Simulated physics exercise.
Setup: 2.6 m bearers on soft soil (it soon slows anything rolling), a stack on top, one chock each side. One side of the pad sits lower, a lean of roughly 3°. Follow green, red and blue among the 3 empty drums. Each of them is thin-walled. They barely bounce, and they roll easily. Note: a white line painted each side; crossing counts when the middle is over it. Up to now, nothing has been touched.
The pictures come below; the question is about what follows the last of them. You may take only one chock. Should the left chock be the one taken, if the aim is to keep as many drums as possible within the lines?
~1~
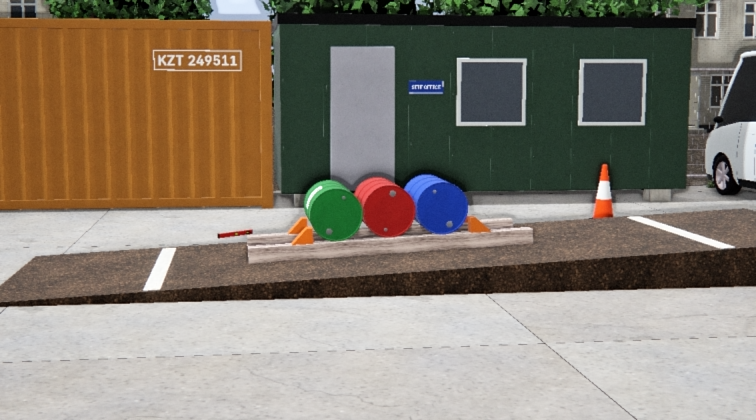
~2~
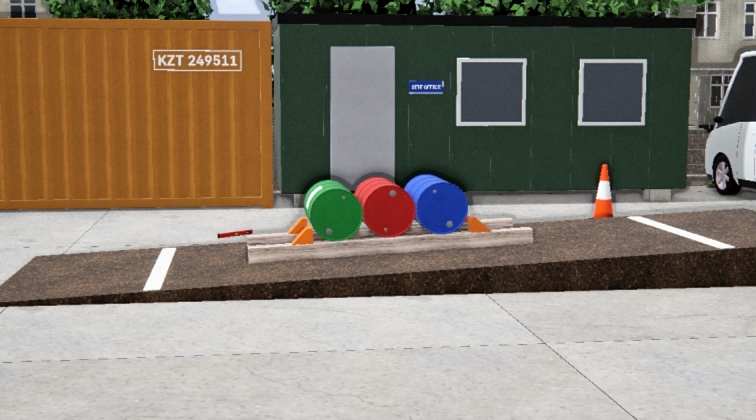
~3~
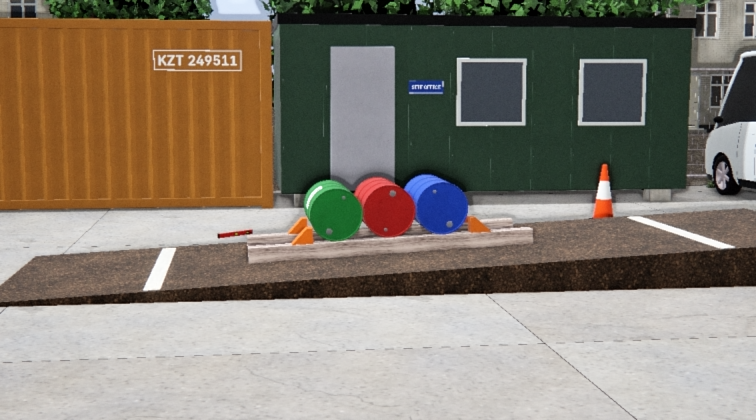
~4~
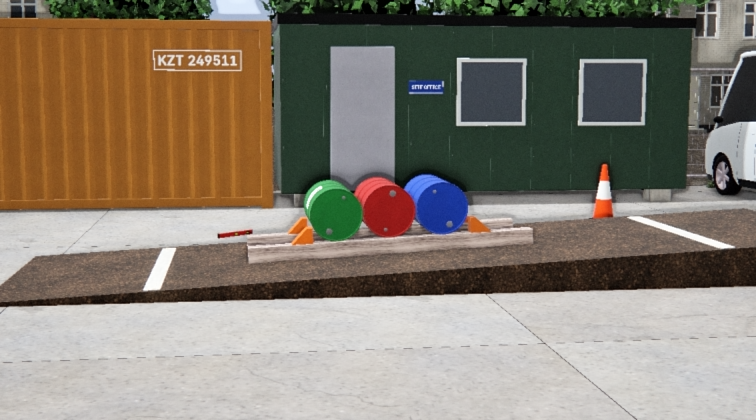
No, the right one.
Chock on the left freed, after 3.0 s, green is on the bearers, 10 cm from the bearers' left end, rolling left; red is on the bearers, 60 cm from the bearers' left end, rolling left; blue is on the bearers, 105 cm from the bearers' left end, rolling left; 0 of 3 have crossed.
Chock on the left freed, at the end, green is past the left line; red is past the left line; blue is past the left line; 3 of 3 have crossed.
Chock on the right freed, after 0.8 s, green is on the bearers, 80 cm from the bearers' left end; red is on the bearers, 130 cm from the bearers' left end; blue is on the bearers, 85 cm from the bearers' right end; 0 of 3 have crossed.
Chock on the right freed, at the end, green is on the bearers, 80 cm from the bearers' left end; red is on the bearers, 130 cm from the bearers' left end; blue is on the bearers, 85 cm from the bearers' right end; 0 of 3 have crossed.
